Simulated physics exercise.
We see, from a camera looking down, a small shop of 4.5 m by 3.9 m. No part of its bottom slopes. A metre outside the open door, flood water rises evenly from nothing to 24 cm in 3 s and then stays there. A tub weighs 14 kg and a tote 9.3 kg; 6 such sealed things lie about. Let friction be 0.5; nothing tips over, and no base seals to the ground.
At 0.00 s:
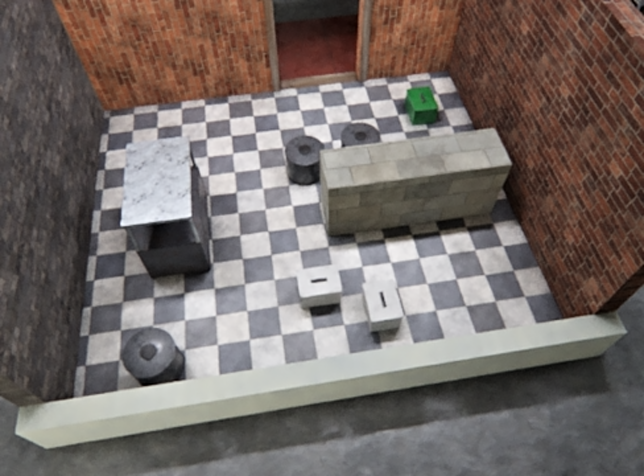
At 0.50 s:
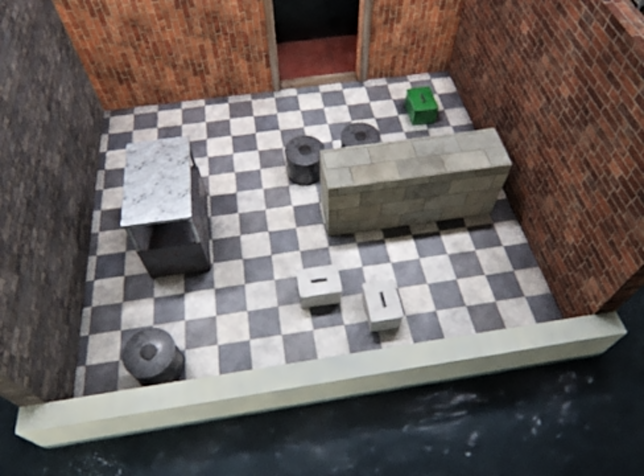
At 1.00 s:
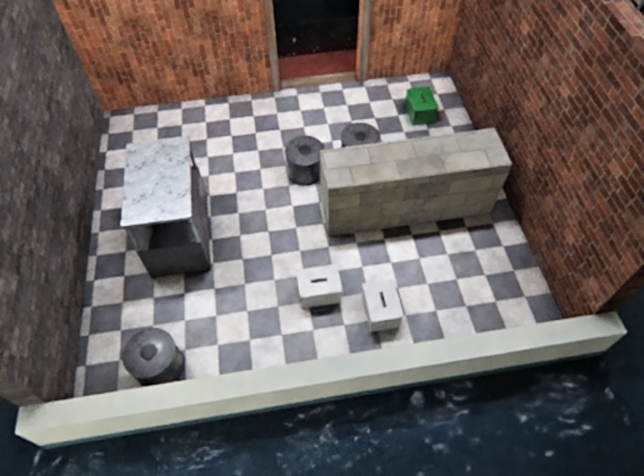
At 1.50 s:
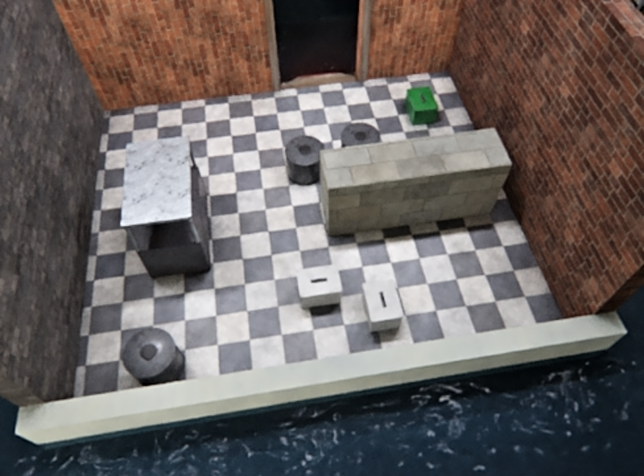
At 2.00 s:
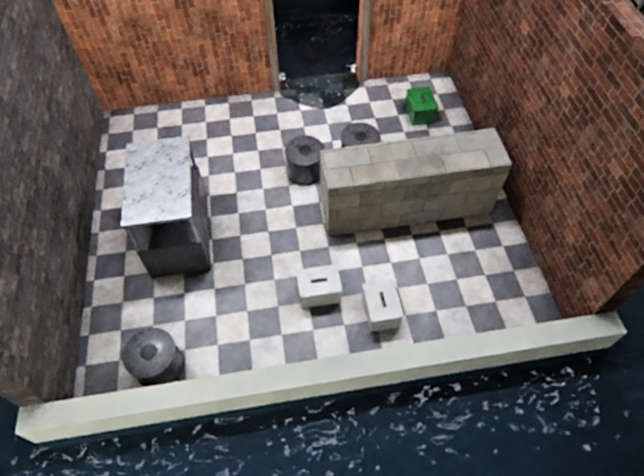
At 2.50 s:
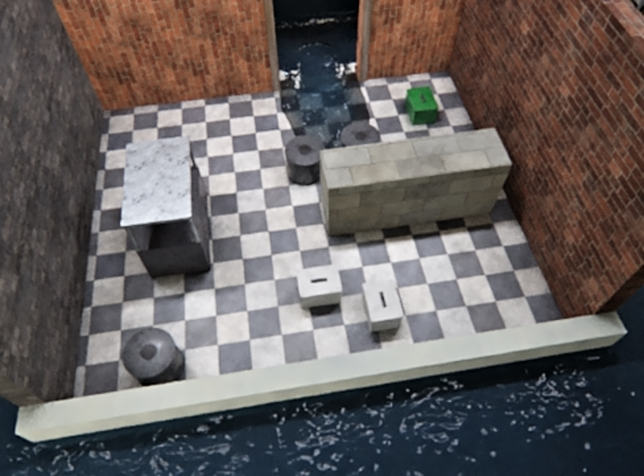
Dark water spreads over the ground outside a small brick-walled shop with a checkered floor, rising along the low front wall and filling the open doorway at the back. It then pours through the doorway onto the tiles, reaching the dark round objects, while the green tote and everything else stay still.
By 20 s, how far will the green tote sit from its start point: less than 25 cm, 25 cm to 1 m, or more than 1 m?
Expect it to be pushed part of a metre.
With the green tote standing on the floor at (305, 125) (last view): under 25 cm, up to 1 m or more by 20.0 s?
It goes a long way.
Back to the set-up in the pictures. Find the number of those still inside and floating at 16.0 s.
Tally: 6 of them.
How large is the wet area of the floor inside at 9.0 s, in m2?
Roughly 16 m2 of it is wet.
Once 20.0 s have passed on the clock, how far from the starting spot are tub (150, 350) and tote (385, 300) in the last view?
Net displacement, in order: 60 cm; 60 cm.
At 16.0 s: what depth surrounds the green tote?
Near 16 cm deep.
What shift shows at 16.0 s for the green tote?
Roughly 80 centimetres by that point.
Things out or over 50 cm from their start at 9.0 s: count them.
The number by then is 2.
After 4.0 s the green tote is near (422, 98), 0.0 m from its start, aground; 0 afloat.
After 9.0 s the green tote is near (411, 123), 0.5 m from its start, aground; 3 afloat.
After 16.0 s the green tote is near (446, 144), 0.9 m from its start, afloat; 6 afloat.
After 20.0 s the green tote is near (371, 109), 0.7 m from its start, afloat; 6 afloat.
